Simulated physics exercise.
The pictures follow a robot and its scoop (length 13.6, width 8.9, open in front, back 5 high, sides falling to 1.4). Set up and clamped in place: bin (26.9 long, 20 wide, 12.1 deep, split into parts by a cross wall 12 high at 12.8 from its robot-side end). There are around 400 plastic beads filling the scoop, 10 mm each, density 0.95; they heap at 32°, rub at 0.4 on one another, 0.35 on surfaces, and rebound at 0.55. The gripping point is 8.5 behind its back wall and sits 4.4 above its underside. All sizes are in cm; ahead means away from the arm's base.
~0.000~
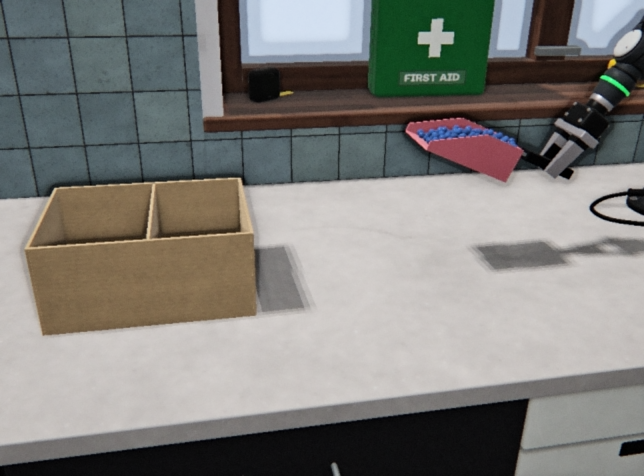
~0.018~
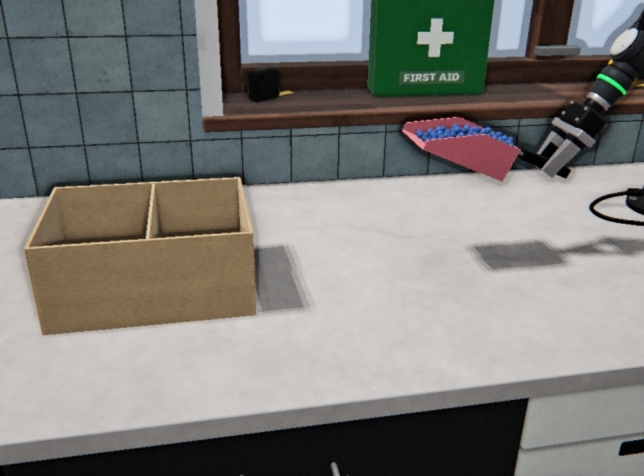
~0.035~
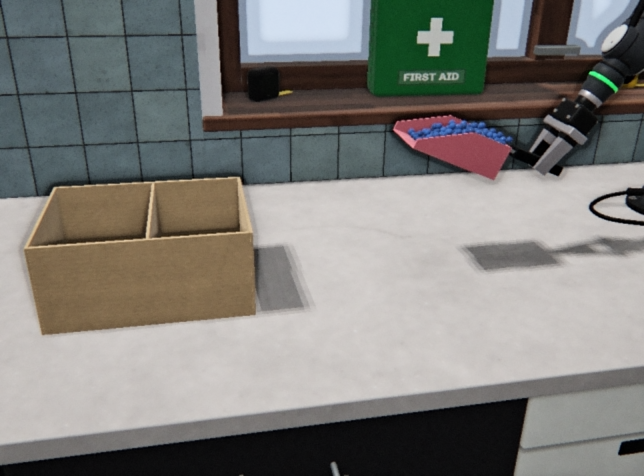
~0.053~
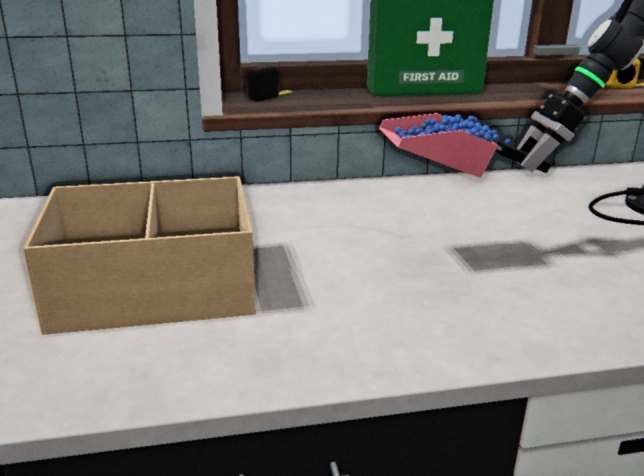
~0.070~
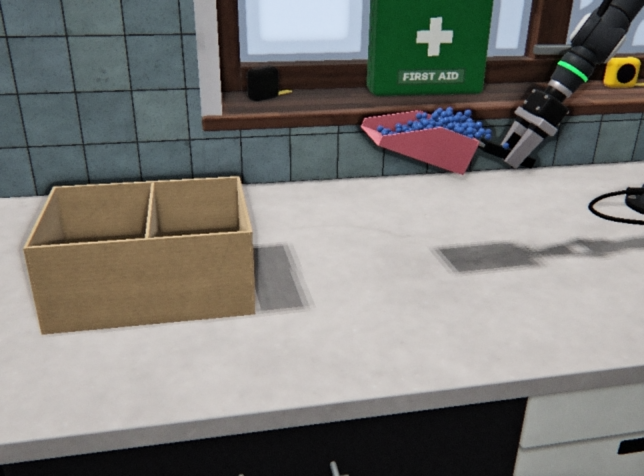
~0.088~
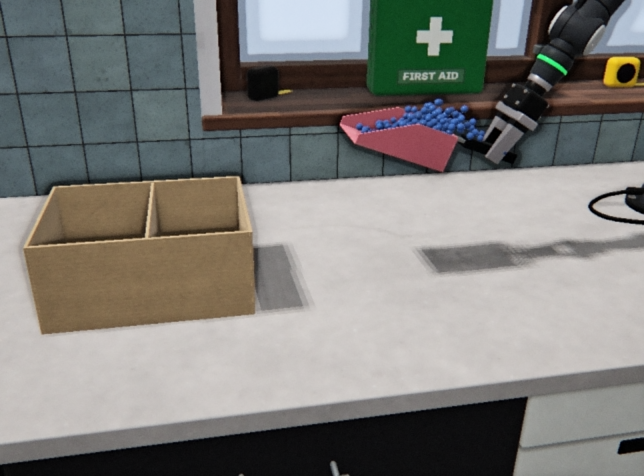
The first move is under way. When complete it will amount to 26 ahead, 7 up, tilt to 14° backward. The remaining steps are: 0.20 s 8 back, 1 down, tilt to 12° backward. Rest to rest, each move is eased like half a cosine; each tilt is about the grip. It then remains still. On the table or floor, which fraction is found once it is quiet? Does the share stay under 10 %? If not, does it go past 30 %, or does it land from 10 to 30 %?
No, it goes past 30 %.
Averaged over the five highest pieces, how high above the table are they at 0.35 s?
Roughly 26 cm high.
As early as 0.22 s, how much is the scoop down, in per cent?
Roughly 20 percent is out.
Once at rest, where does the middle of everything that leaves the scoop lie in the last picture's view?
Estimated centre at around (85, 288).
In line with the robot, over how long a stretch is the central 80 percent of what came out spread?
Roughly 96 centimetres.
After 0.22 s, tilted 14° backward, highest piece 28 above the table; 310 on the scoop, 1 on the table or floor, 87 in flight or on a rim.
After 0.35 s, tilted 12° backward, highest piece 27 above the table; 19 on the table or floor, 10 on the scoop, 3 in the far-side part, 1 in the robot-side part, 365 in flight or on a rim.
After 0.61 s, tilted 12° backward, highest piece 22 above the table; 164 in the far-side part, 130 on the table or floor, 63 in the robot-side part, 4 on the scoop, 37 in flight or on a rim.
After 1.66 s, tilted 12° backward, highest piece 20 above the table; 167 on the table or floor, 164 in the far-side part, 63 in the robot-side part, 4 on the scoop.
At rest, 167 on the table or floor, 164 in the far-side part, 63 in the robot-side part, 4 on the scoop. That is 42 % on the table or floor.
